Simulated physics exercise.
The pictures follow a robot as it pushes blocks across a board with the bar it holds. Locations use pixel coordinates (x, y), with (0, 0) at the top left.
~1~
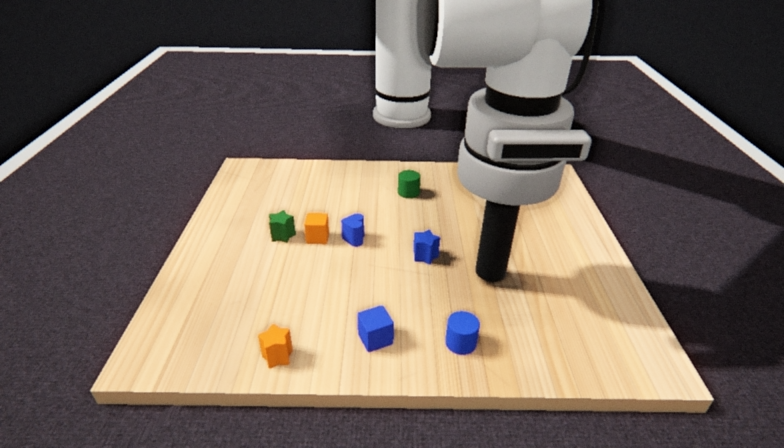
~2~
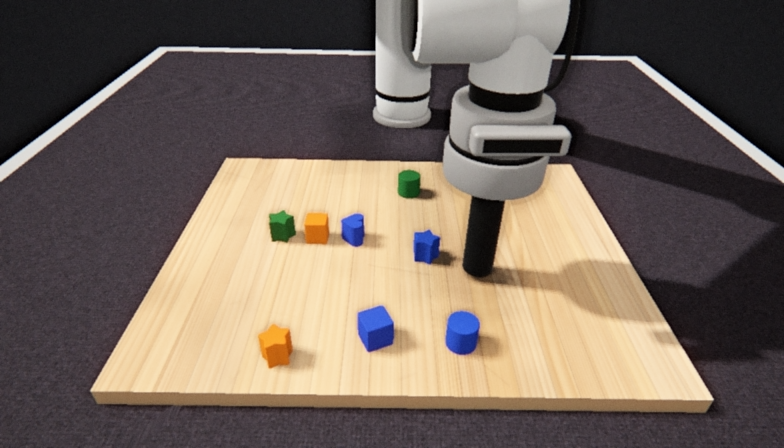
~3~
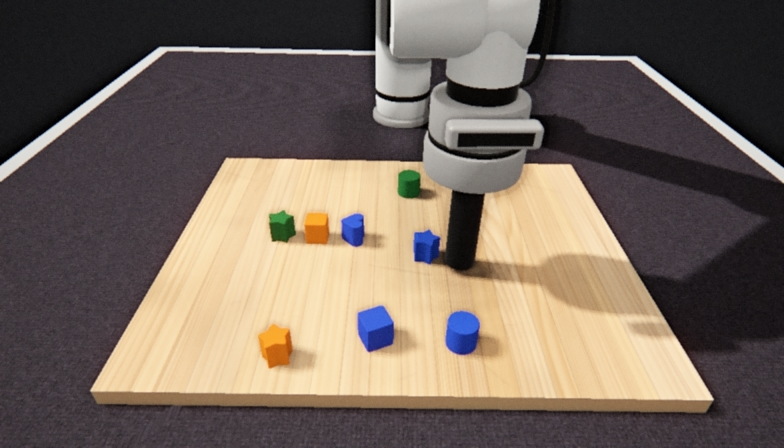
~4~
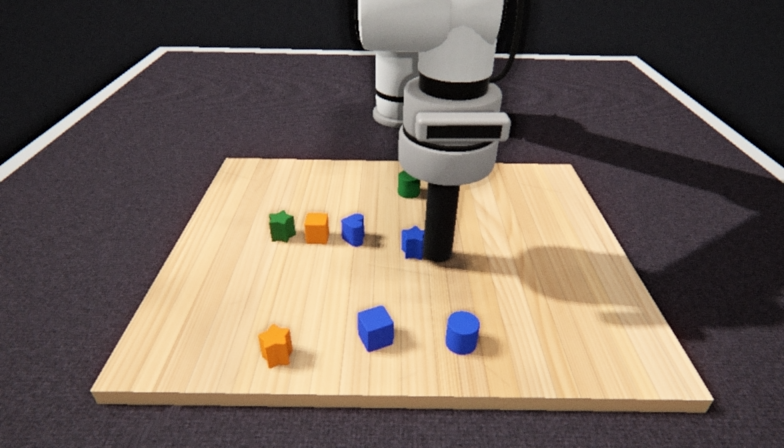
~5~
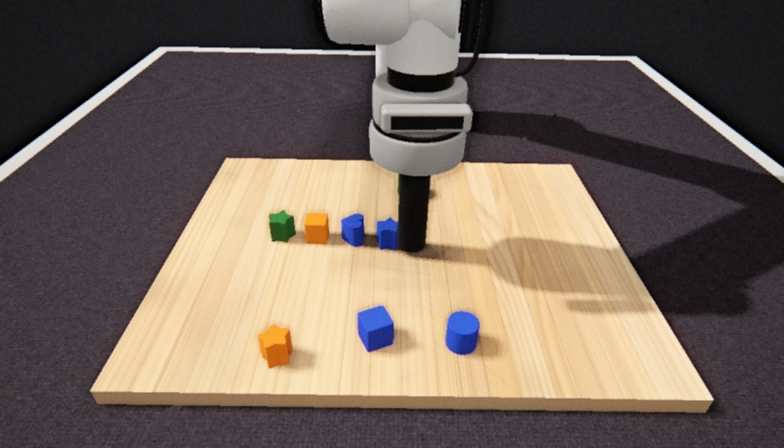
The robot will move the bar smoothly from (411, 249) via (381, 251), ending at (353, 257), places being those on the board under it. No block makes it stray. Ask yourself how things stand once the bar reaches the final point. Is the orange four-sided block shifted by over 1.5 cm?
Answer: No.
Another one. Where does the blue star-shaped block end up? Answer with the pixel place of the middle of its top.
Its top middle: (354, 222).
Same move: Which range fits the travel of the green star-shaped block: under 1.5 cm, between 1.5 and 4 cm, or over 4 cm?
It ends within 1.5 cm of its spot.
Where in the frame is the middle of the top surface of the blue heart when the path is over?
At roughly (338, 214).
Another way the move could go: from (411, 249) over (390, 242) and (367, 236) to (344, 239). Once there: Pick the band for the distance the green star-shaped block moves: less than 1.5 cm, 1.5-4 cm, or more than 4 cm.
Answer: 1.5 to 4 cm.
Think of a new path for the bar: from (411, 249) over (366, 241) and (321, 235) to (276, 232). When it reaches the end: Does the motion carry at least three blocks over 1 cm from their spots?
I expect so.
The first path, step by step. Halfway along, bar (381, 245); blue heart (345, 217); blue star-shaped block (365, 220), turned 25° clockwise.
At the end, bar (352, 252); green star-shaped block unmoved; orange four-sided block unmoved; blue heart (338, 214), turned 30° clockwise; blue star-shaped block (354, 222), turned 55° clockwise.
